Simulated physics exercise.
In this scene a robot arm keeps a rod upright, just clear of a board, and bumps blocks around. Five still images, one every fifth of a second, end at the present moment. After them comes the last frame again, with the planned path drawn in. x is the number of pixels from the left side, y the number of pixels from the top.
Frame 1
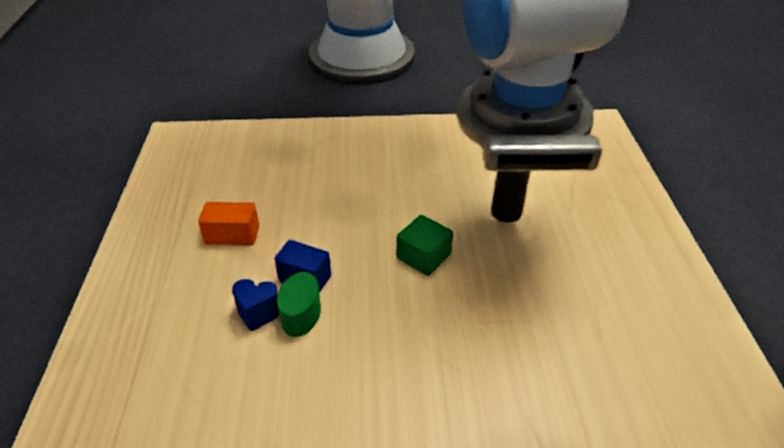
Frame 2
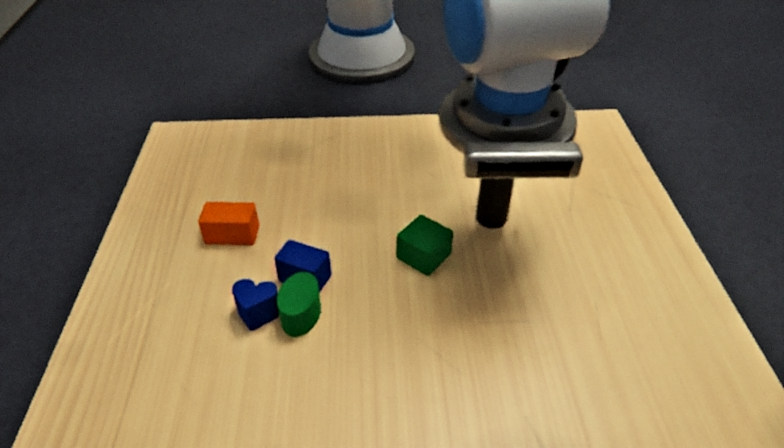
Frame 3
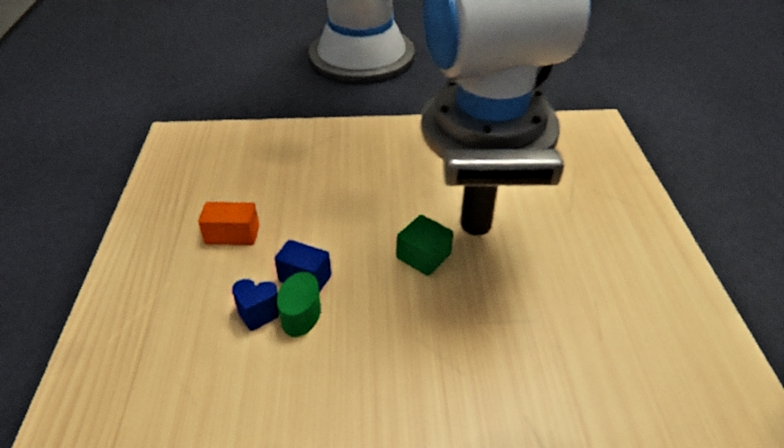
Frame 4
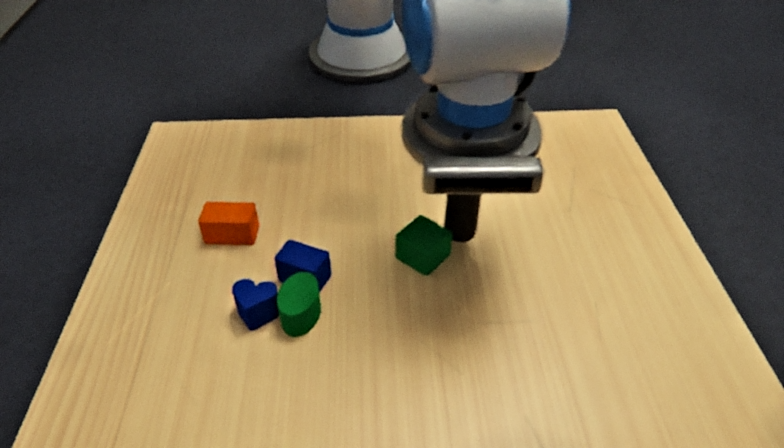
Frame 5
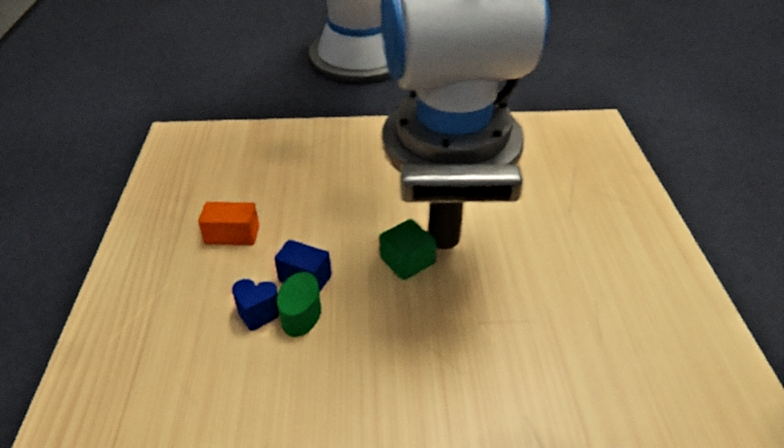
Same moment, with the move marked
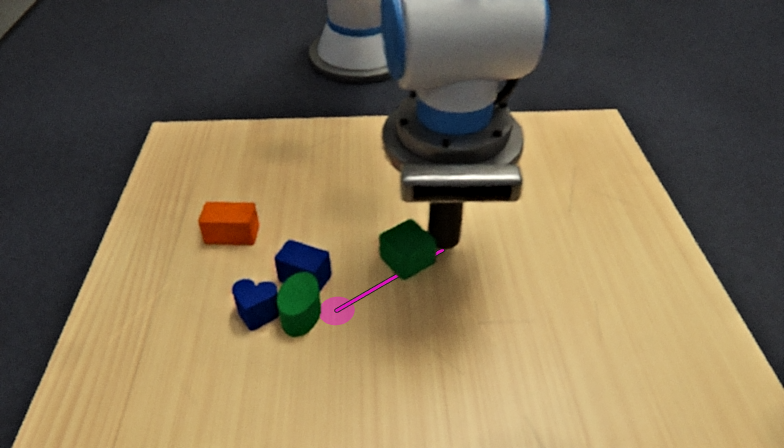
On a wooden board, a robot arm moves left and nudges the green block left.
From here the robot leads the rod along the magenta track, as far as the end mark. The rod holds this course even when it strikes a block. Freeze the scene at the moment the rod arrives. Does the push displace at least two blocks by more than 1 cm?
In short: Yes.
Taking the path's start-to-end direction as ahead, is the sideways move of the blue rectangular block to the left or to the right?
It's going to go right.
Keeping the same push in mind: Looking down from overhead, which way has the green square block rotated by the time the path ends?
Looking from above, the answer is clockwise.
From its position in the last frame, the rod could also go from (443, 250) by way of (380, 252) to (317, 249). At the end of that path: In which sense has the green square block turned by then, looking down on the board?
Direction: Anticlockwise.
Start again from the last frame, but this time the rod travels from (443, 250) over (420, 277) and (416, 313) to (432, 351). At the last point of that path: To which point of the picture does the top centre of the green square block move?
I'd say the green square block ends with its top centre at (383, 248).
The drawn path runs straight from (443, 250) to (337, 311).
On the path given first. One third of the way, rod at (409, 257); green square block at (371, 245), turned 40° clockwise.
Two thirds of the way, rod at (373, 277); blue rectangular block at (286, 254), turned 15° anticlockwise; green square block at (341, 250), turned 80° clockwise.
At the end, rod at (335, 299); blue heart block not moved; green oval not moved; blue rectangular block at (284, 253), turned 20° anticlockwise; green square block at (339, 250), turned 85° clockwise.
